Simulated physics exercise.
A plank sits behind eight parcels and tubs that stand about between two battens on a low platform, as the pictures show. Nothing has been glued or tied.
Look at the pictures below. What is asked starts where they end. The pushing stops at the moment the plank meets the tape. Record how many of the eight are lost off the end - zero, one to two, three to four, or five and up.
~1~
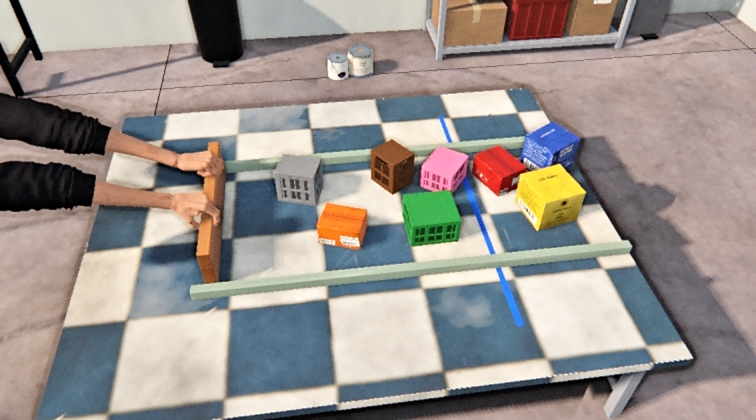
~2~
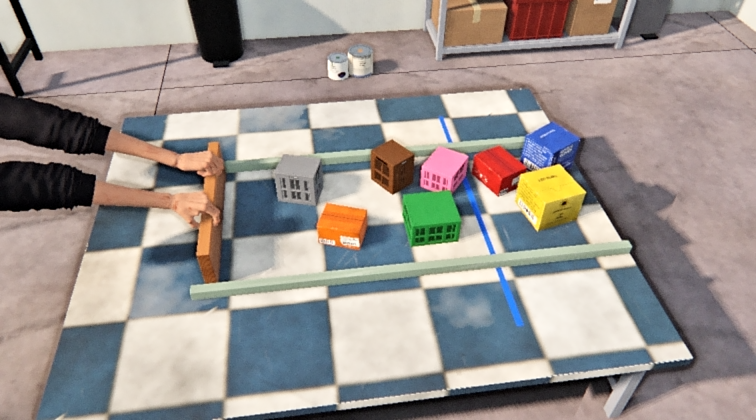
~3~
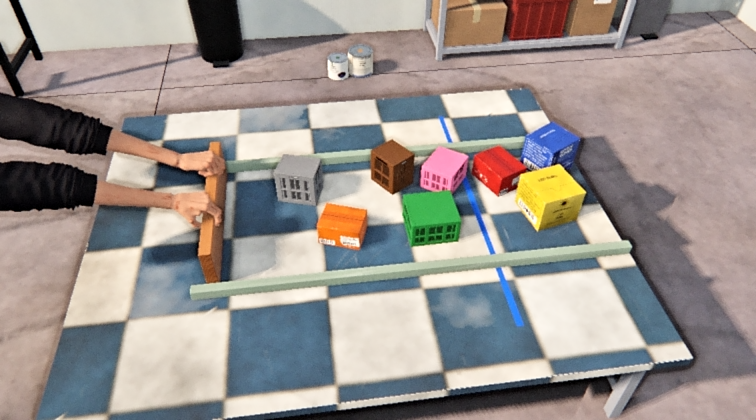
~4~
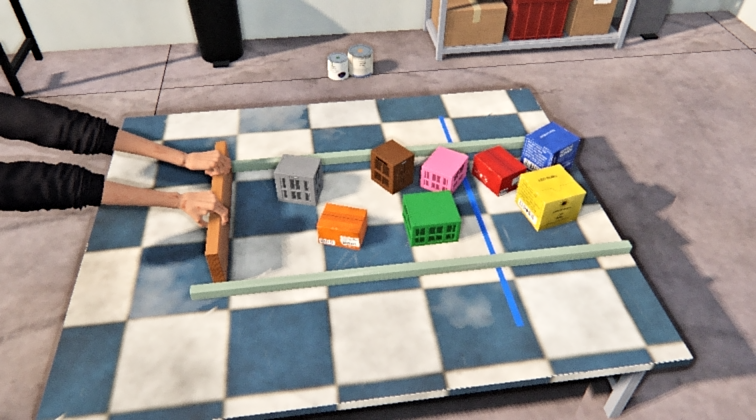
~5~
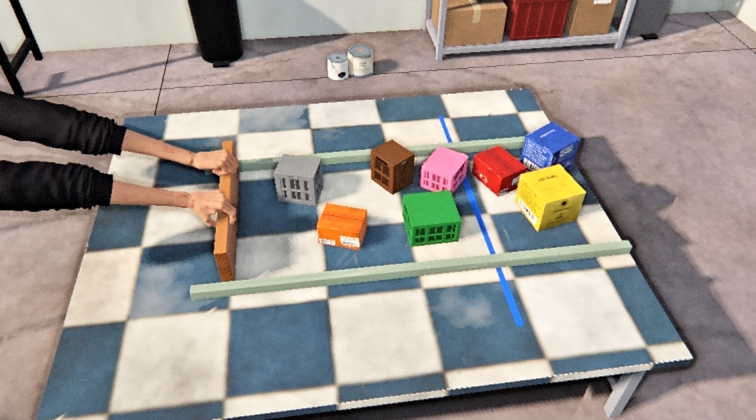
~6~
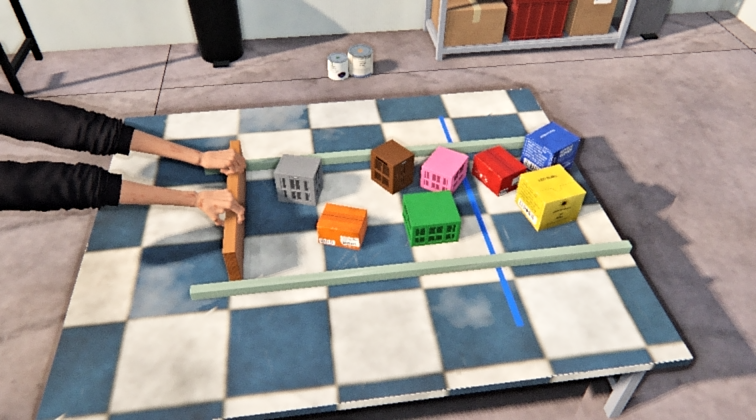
The number sent down is small, one or two.
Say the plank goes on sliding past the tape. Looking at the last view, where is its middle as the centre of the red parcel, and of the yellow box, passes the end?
The middle sits near (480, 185) for the first and near (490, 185) for the other.
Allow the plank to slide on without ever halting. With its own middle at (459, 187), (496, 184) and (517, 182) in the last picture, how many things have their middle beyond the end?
First 1, then 3, finally 4.
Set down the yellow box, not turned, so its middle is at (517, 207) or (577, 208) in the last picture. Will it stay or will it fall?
It keeps its place, then keeps its place.
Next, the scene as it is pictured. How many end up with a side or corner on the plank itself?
Counting them up gives 2.
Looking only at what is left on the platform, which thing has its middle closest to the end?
The foremost one is the red parcel.
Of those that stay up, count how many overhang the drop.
The overhang total is 2.
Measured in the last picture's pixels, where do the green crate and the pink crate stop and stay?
Around (546, 208), then around (549, 171).
Soon after, none off yet; blue box at rest near (549, 152); yellow box at rest near (549, 197); red parcel at rest near (499, 171).
By the end, the number that fall off is one or two; fallen, blue box.
